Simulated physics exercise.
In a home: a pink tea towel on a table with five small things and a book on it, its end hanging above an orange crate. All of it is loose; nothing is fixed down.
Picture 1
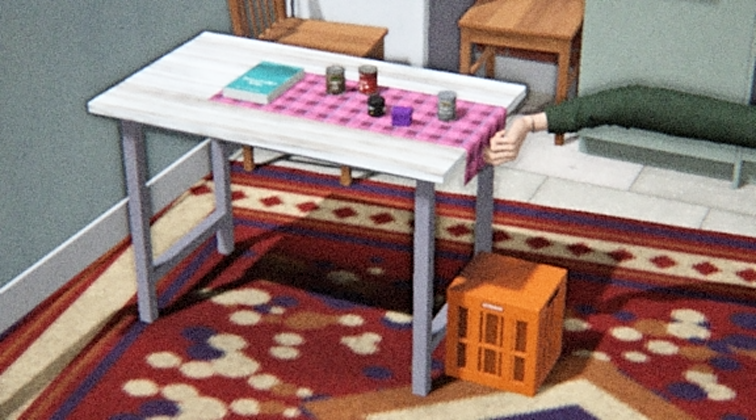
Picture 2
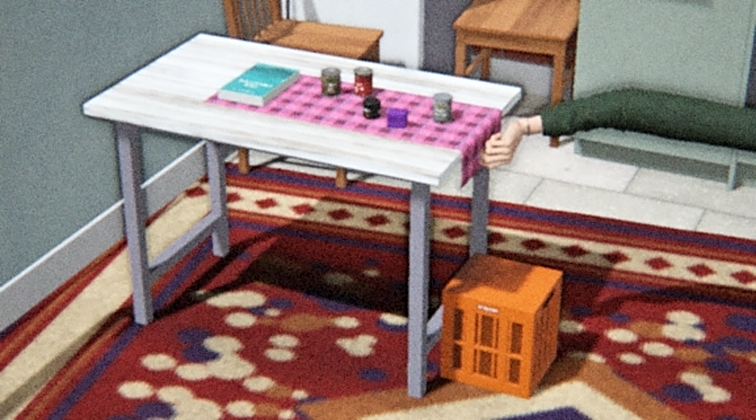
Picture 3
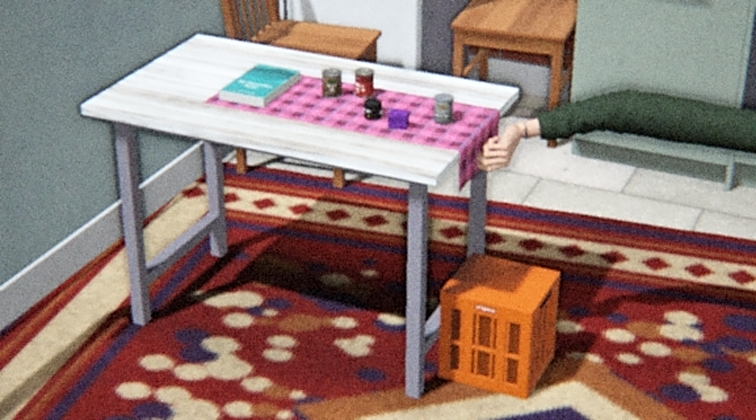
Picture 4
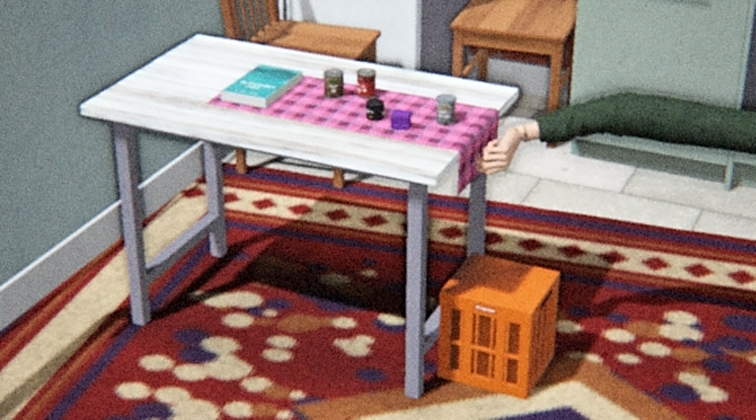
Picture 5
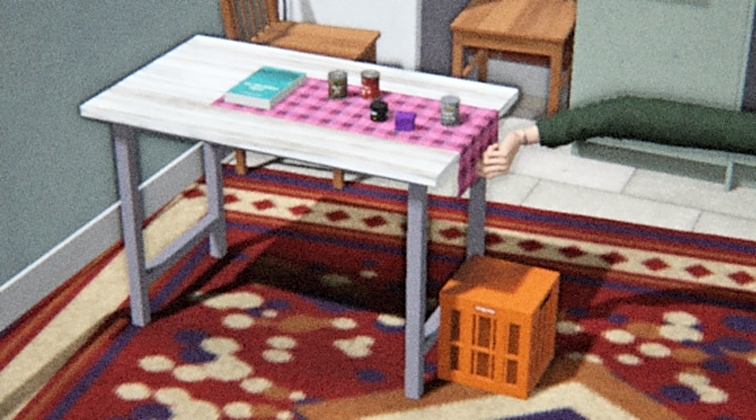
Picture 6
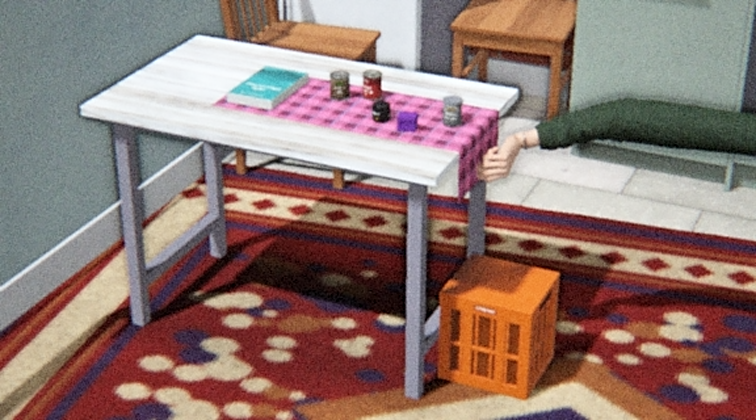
A pink checked cloth is drawn slowly a short way over the right end of a white table by a green-sleeved arm, and the book, cans, black pot and purple cube on it shift slightly right, above an orange crate.
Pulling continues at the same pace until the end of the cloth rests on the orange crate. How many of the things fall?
The number that drops will be three.
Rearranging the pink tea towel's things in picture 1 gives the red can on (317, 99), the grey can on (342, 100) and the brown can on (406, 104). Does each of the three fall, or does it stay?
The red can is still on top, the grey can is still on top, the brown can is off the top.
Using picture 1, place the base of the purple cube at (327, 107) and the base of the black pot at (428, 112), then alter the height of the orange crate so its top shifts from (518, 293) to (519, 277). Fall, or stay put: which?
The purple cube stays aboard, and the black pot does not stay aboard.
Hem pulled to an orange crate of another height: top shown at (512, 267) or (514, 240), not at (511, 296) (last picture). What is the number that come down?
Counts: 2, 1.
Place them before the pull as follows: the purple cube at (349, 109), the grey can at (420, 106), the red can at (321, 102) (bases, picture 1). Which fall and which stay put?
Briefly: Purple cube stays; grey can drops; red can stays.
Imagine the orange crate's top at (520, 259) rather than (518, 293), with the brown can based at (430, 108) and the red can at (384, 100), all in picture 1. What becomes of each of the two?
Brown can is gone, red can stays.
Early on, hem near (478, 247); grey can and purple cube gone.
Midway, hem on the crate; grey can, purple cube and black pot gone.
Finally, hem on the crate; grey can, purple cube and black pot gone. The count of fallen things is three.
